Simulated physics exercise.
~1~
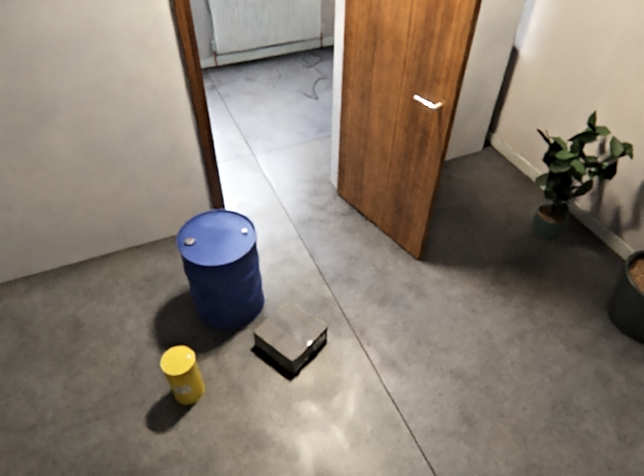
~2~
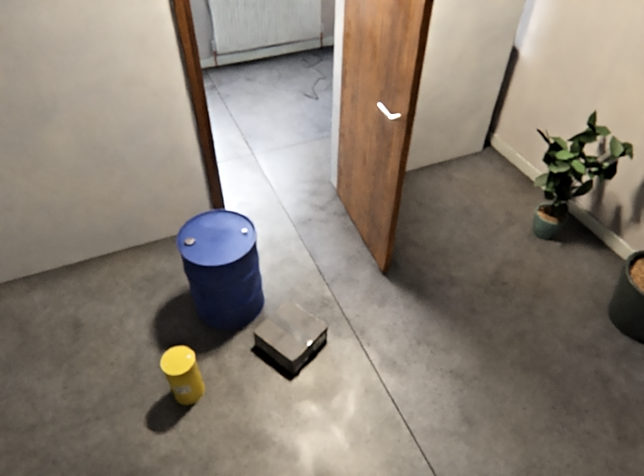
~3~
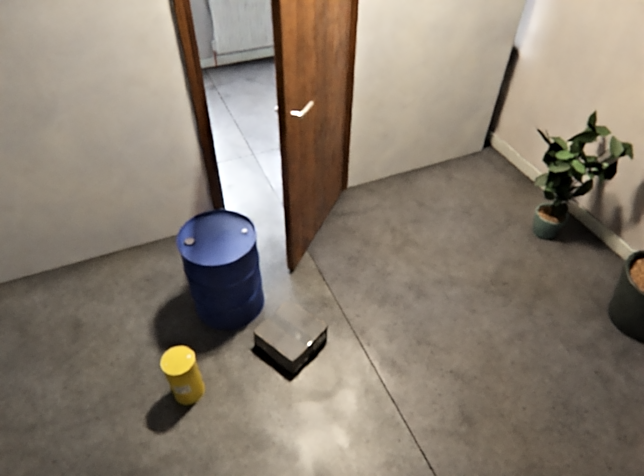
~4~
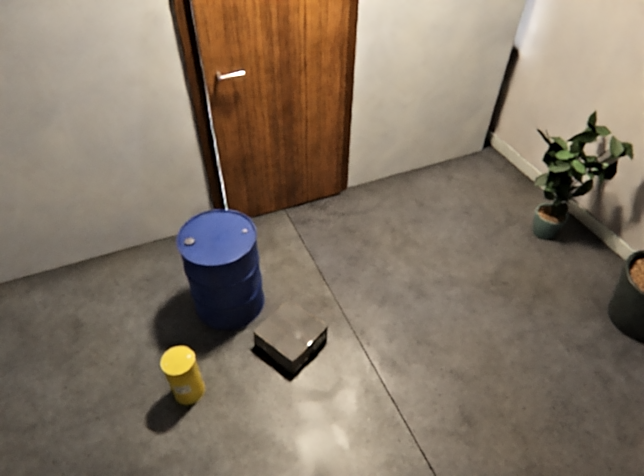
We see a wooden door standing open in a grey-floored room with a blue drum, a yellow canister, a dark flat box and potted plants. The door swings leftward toward its frame, ending almost shut with a thin gap, while the objects on the floor stay put.
